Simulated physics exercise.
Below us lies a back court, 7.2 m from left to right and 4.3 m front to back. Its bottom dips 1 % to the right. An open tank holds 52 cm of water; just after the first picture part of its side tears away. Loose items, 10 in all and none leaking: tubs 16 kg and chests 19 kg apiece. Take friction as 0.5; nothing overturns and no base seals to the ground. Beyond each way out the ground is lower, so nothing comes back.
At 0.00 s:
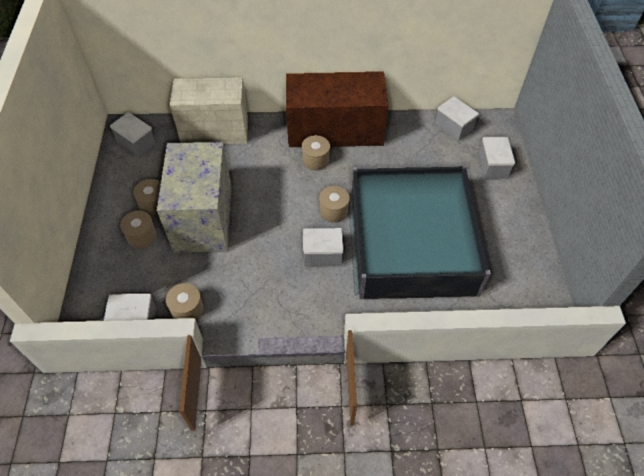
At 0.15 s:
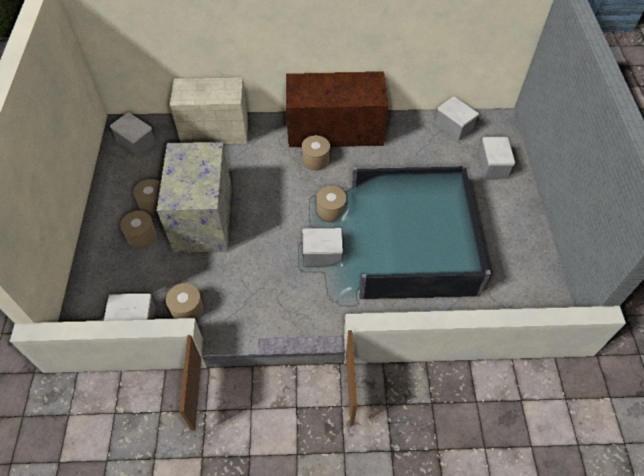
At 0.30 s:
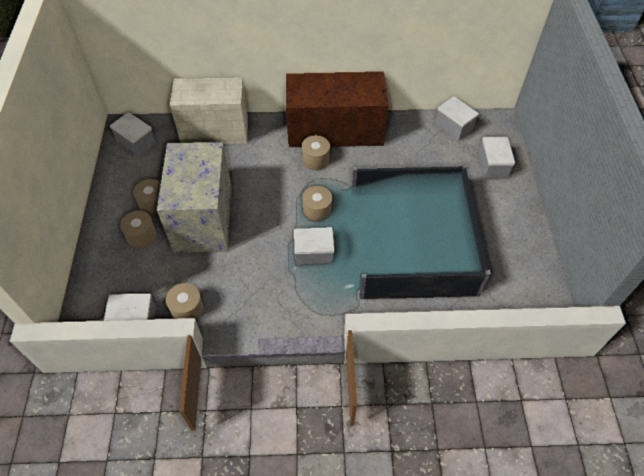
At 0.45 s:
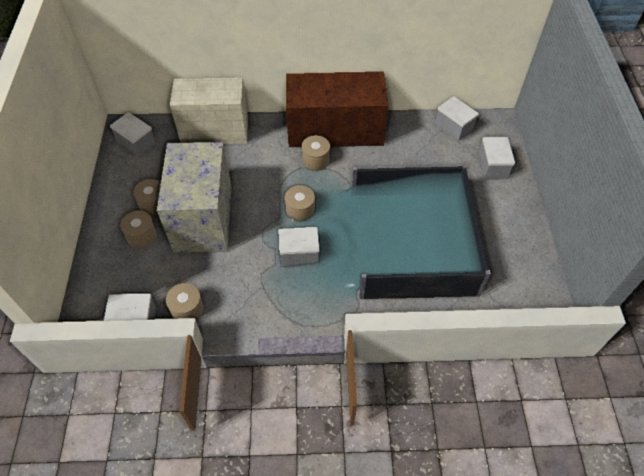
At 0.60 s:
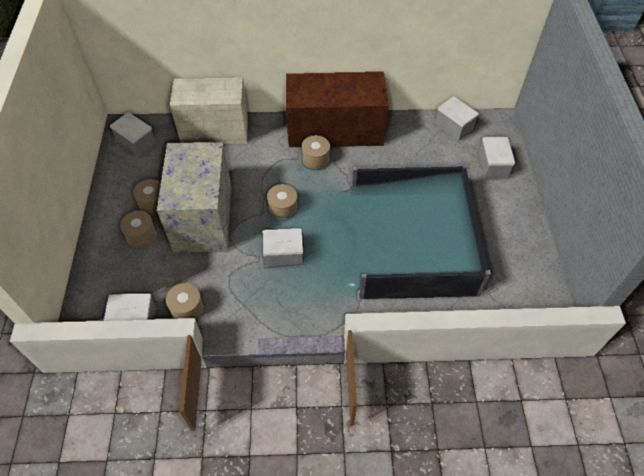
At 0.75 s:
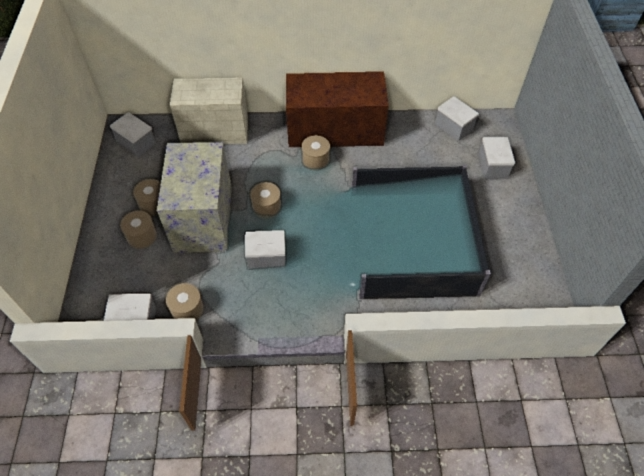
The footage shows a walled court where the left side of a dark-framed water tank opens and water spreads leftward across the grey floor, carrying a round tan tub and a white chest slowly left while the other objects stay put.
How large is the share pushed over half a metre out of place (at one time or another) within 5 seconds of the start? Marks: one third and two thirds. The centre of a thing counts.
It is between one and two thirds.
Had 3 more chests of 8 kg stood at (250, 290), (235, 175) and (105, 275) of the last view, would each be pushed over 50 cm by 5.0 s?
In that order: More, over, more.
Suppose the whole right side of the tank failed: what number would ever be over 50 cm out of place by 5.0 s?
Then 2.
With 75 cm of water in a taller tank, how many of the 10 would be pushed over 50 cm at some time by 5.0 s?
Then 6.
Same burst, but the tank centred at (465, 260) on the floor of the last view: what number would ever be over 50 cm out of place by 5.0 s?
In that case 4 of them.
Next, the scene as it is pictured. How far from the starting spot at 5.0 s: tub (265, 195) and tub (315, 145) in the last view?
In turn: 200 cm, 10 cm.
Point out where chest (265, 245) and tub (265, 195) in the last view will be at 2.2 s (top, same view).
Around (148, 278) and (239, 138).
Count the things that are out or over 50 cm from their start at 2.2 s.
4 of them.
After 1.1 s 2 of 10 are over 50 cm from their spots; 0 afloat.
After 2.2 s 4 of 10 are over 50 cm from their spots; 3 afloat.
After 3.5 s 4 of 10 are over 50 cm from their spots; 2 afloat.
After 5.0 s 5 of 10 are over 50 cm from their spots, and 5 have been at some point; 5 afloat.
